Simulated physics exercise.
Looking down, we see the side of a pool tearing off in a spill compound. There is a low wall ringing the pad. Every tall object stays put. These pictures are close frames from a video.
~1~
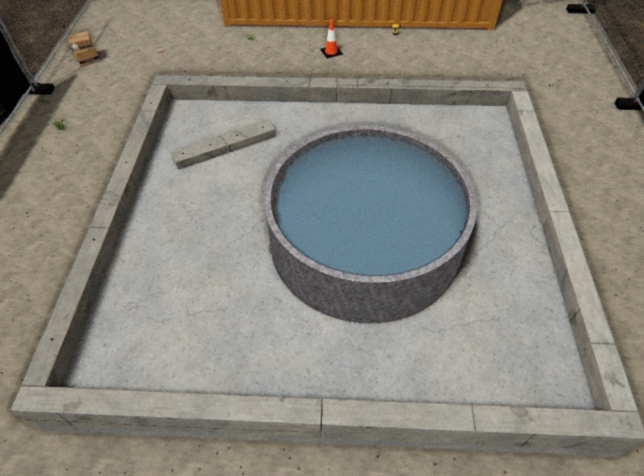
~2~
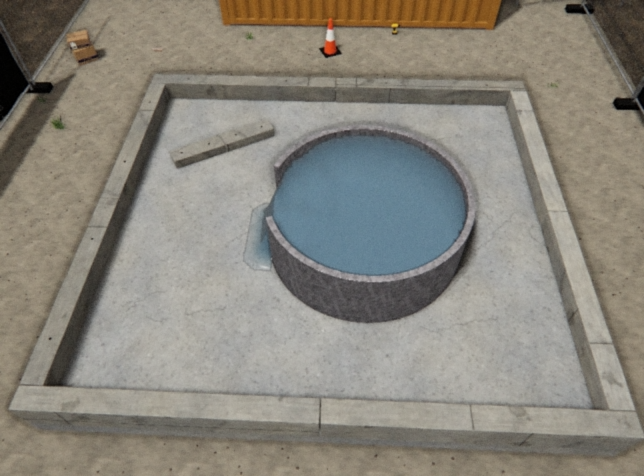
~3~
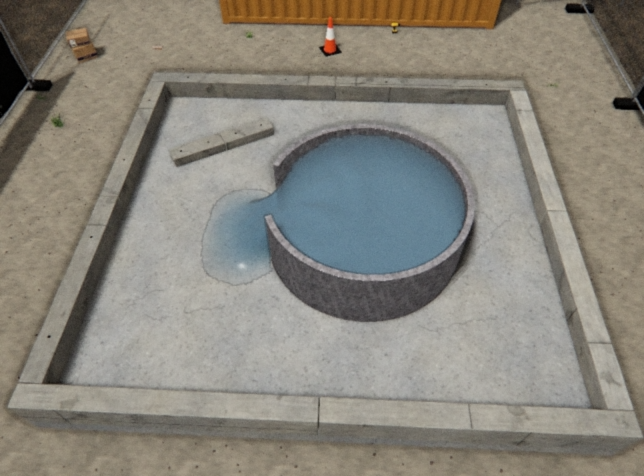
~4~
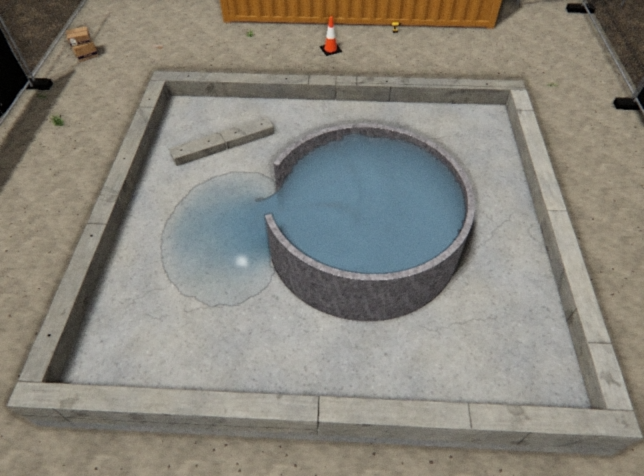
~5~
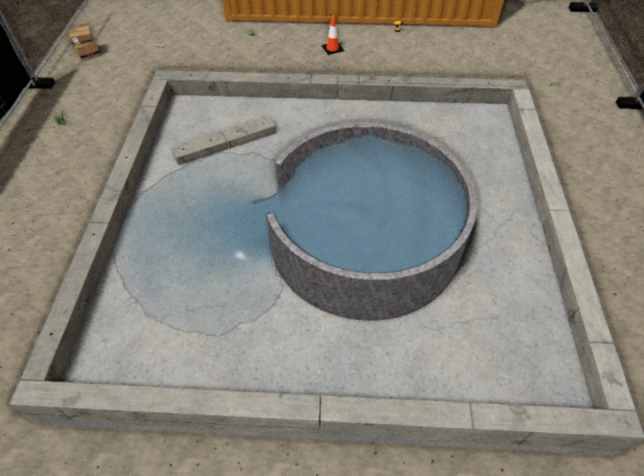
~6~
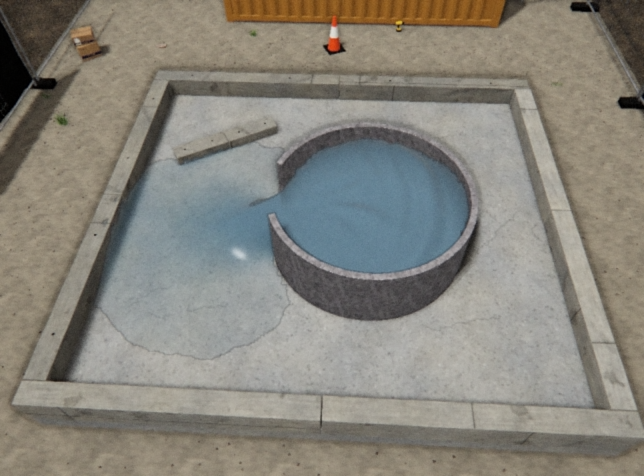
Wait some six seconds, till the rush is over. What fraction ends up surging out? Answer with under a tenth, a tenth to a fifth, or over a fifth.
Under a tenth surges out.
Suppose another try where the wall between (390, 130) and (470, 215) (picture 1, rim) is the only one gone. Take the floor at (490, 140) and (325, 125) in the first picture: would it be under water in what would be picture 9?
Swamped, spared.
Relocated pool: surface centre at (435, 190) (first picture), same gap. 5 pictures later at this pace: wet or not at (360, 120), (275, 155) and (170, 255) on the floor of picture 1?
Note: Point 1 untouched; point 2 waterlogged; point 3 waterlogged.
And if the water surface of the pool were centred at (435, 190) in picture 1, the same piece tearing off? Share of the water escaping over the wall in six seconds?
0 %.
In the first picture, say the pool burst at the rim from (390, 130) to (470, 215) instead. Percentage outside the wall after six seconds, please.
Close to 14 per cent, I reckon.
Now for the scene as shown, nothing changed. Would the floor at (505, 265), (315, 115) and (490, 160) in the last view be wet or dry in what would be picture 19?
As listed: Clear, awash, free of water.
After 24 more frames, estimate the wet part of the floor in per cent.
Roughly 85 percent, I'd say.
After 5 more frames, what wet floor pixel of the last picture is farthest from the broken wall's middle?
Best guess: Near (173, 99).
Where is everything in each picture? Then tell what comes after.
In the first frame, still water in the round tank at (369, 199).
In the second frame, the front is at a hidden place, out from the gap at (274, 224).
In the third frame, water pours out at (274, 224) and has run to (227, 200).
In the fourth frame, the front is at (185, 204), out from the gap at (274, 224).
In the fifth frame, the front is at (124, 223), out from the gap at (276, 222).
In the sixth frame, the front is at (145, 172), out from the gap at (277, 222).
A moment on, water covers 25 % of the floor; the low wall has let 0 % over.
Next, water covers 30 % of the floor; the low wall has let 0 % over.
Then, water covers 40 % of the floor; the low wall has let 3 % over.
Later, water covers 70 % of the floor; the low wall has let 4 % over.
In the end, water covers 85 % of the floor; the low wall has let 4 % over.
